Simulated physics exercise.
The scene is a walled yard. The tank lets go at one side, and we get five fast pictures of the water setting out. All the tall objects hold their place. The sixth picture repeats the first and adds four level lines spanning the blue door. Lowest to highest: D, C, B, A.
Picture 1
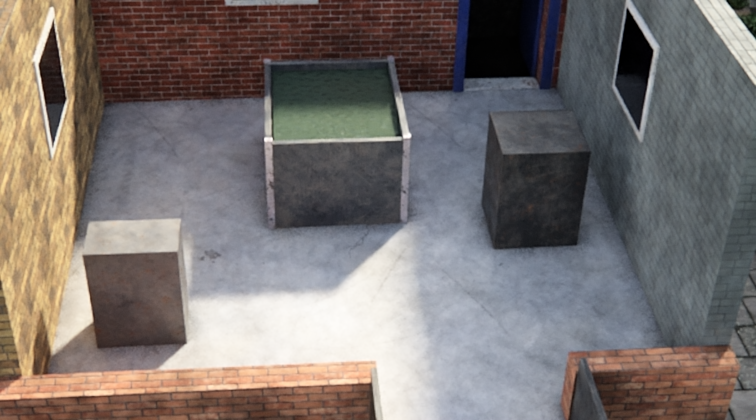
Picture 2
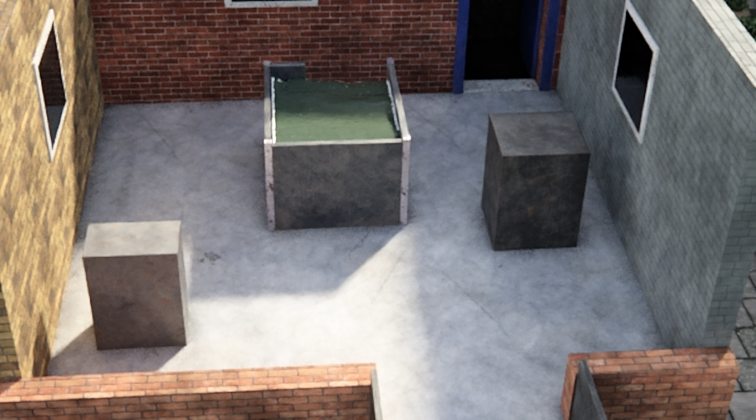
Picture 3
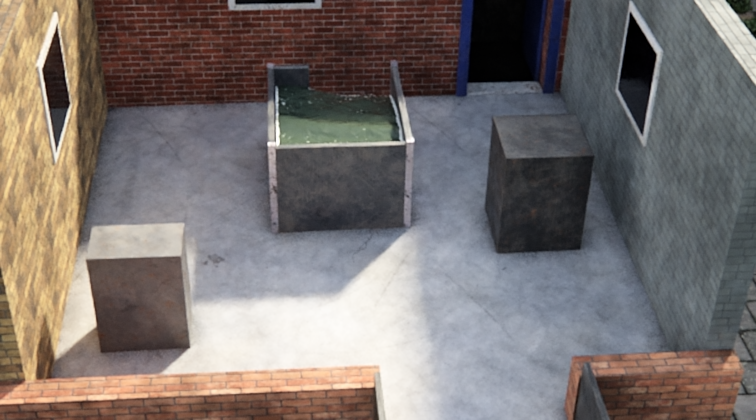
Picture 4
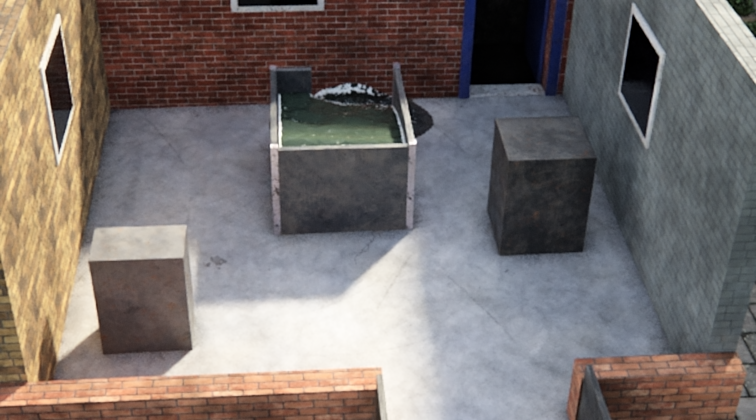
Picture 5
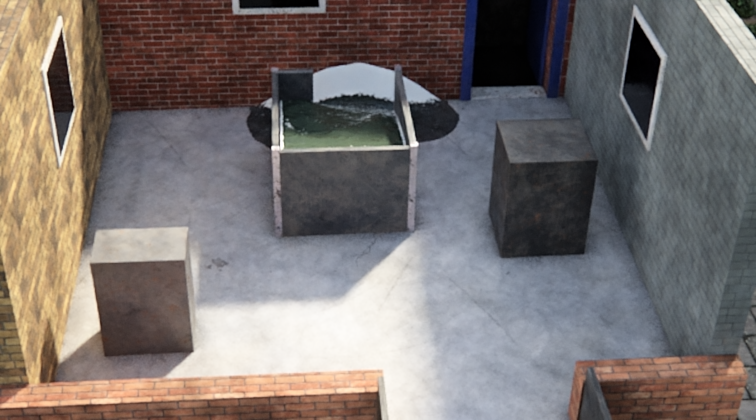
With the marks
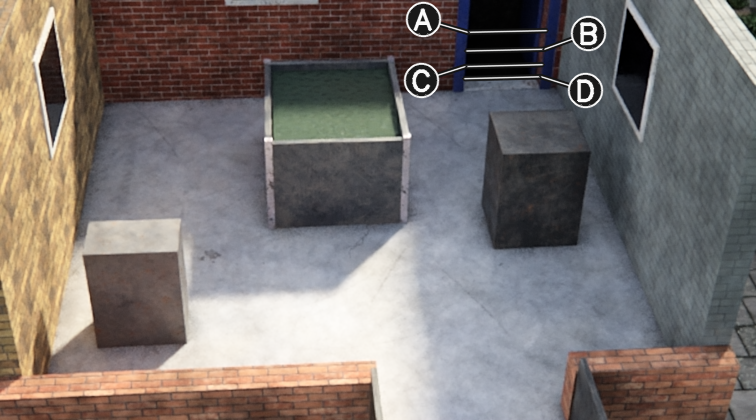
Green water in a dark tank sank a little and grew choppy as the tank's back side opened, then poured out behind it and spread across the yard floor to both sides near the brick wall.
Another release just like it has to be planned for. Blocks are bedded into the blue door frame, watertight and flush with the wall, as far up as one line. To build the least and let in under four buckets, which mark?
Take D.
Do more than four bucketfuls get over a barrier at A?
No.
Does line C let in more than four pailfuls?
No, not at all.
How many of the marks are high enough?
All of the four.
On the marked copy, A at (507, 31); B at (505, 50); C at (504, 65); D at (502, 77); from the bottom up D, C, B, A.
If A is chosen, nothing gets over.
If B is chosen, nothing gets over.
If C is chosen, a splash gets over, under a bucket.
If D is chosen, a bucket or two gets in.
